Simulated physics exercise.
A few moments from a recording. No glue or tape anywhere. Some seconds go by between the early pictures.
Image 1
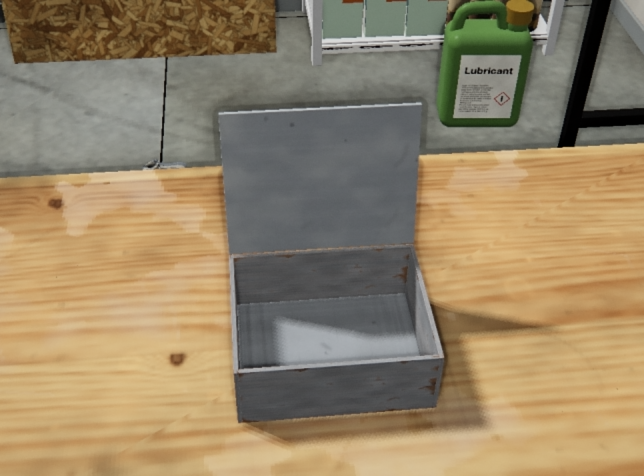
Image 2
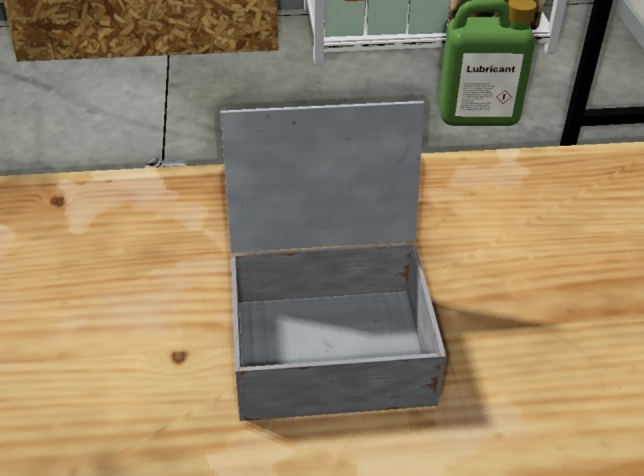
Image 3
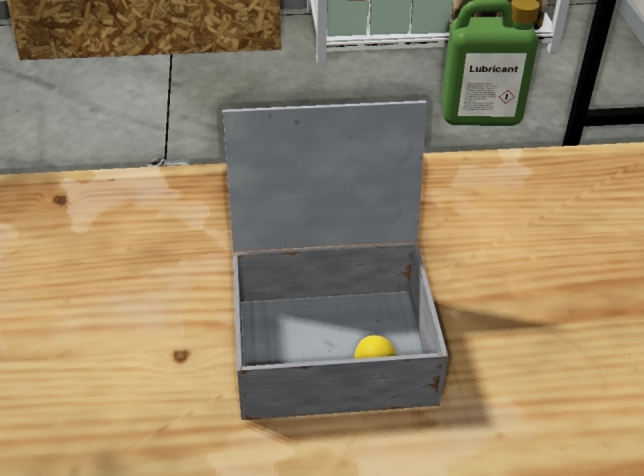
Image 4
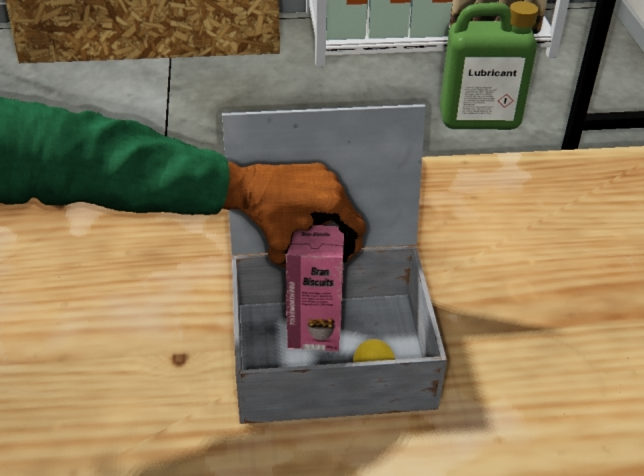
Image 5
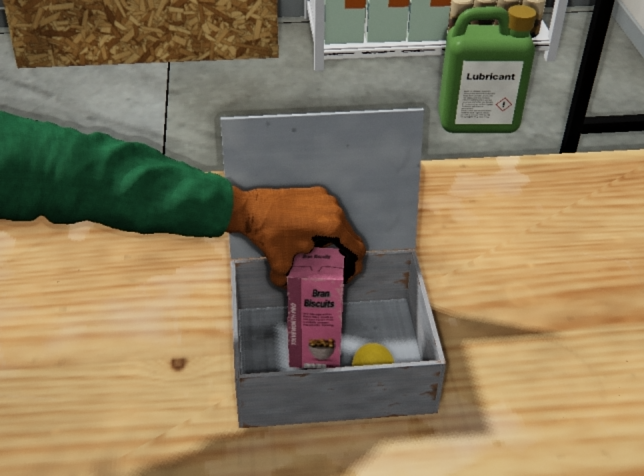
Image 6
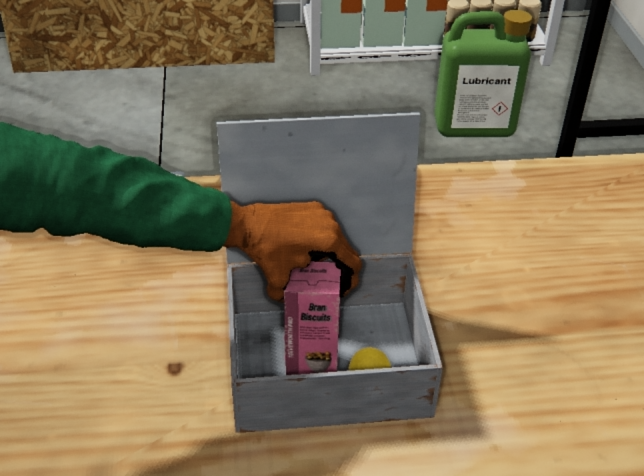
On a wooden workbench, an open grey box with its lid raised sits empty, and then a yellow ball is in it. A gloved hand in a green sleeve reaches in from the left, holding a pink carton of bran biscuits, and lowers it a short way into the box beside the ball, still gripping it.
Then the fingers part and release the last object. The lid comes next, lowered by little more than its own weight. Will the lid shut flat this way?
No.
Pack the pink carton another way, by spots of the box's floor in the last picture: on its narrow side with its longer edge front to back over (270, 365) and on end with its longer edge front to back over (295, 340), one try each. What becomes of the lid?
For the first packing it seals the box, and for the second it cannot come down.
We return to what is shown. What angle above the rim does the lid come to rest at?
About 45° above the rim.
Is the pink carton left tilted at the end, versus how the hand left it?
Looking at the last picture, the pink carton is left as set.
Then, 1.10 s on from there, lid starting down.
Then, 1.40 s on from there, lid 73° above the rim.
Then, 1.70 s on from there, lid 47° above the rim.
In the end, lid 44° above the rim; both unmoved. At the end, from the last picture's camera, pink carton near (313, 323).
